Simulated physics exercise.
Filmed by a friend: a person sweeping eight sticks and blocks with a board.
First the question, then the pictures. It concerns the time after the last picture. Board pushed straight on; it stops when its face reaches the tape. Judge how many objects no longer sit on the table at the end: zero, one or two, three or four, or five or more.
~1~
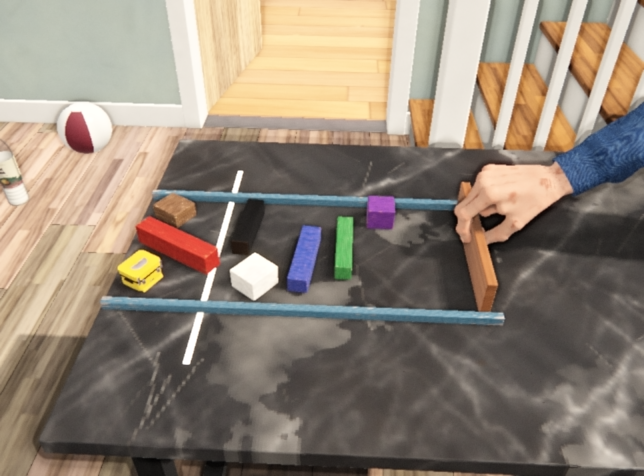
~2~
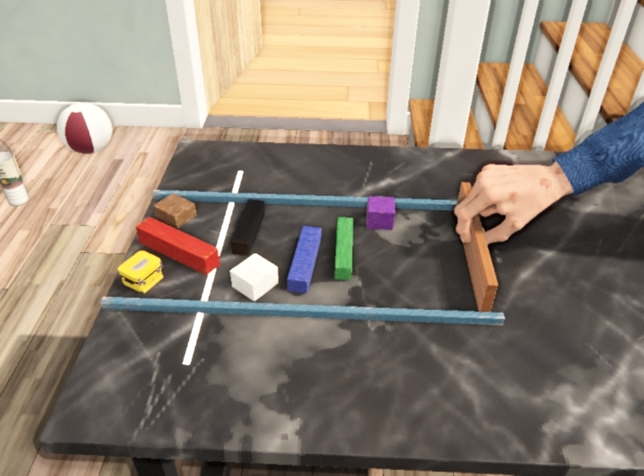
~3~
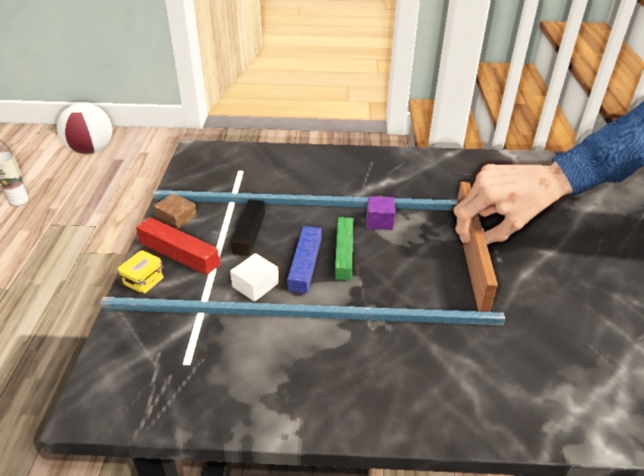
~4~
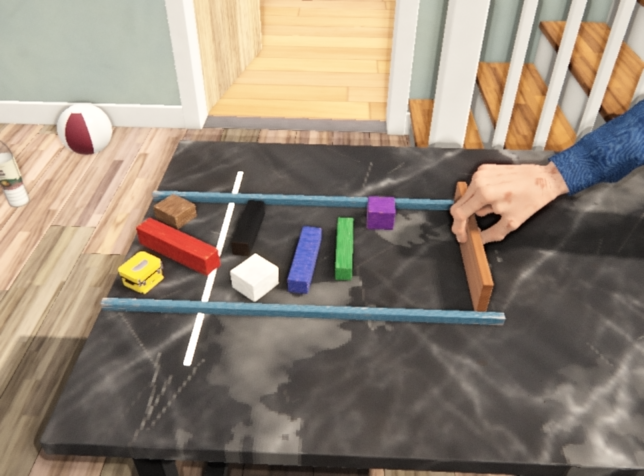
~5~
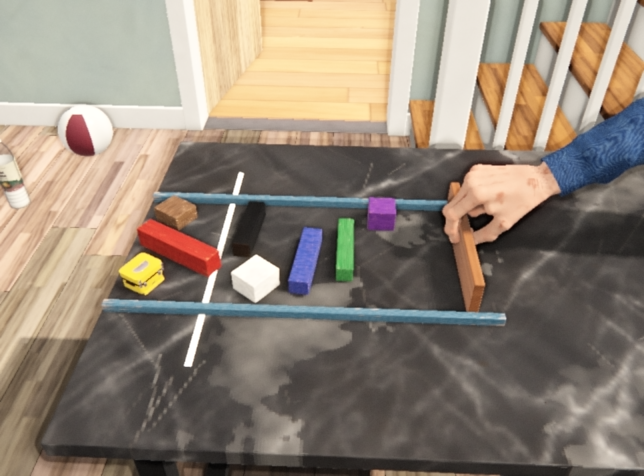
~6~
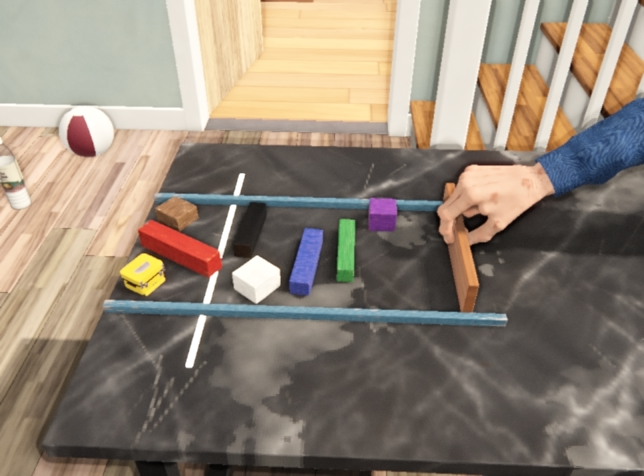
Odds are the fallen group will be empty.
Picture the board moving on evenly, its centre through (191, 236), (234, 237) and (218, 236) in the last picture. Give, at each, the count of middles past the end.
In order: 3, 0, 0.
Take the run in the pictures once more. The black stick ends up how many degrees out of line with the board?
It measures close to 10 degrees.
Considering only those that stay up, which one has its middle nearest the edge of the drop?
Yellow case.
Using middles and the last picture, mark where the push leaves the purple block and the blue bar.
In the last picture, roughly (217, 210) and (191, 257).
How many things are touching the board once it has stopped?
Number in contact with it: 2.
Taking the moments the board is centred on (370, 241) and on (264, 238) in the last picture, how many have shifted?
1 and 6.
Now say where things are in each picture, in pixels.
The first frame shows yellow case (141, 272); brown block (175, 210); red bar (177, 245); board (474, 243); tape (219, 249).
The second frame shows brown block (175, 211); blue bar (305, 258).
The third frame shows red bar (178, 246); white block (255, 277).
The fourth frame shows yellow case (142, 273); green bar (344, 247).
The fifth frame shows brown block (176, 213); black stick (250, 228).
The sixth frame shows yellow case (144, 276); brown block (177, 214); red bar (179, 248); board (458, 244); tape (221, 252).
Soon after, none off yet; yellow case at rest near (144, 276); brown block at rest near (177, 214); red bar at rest near (179, 248).
At rest, the number that fall off is zero.
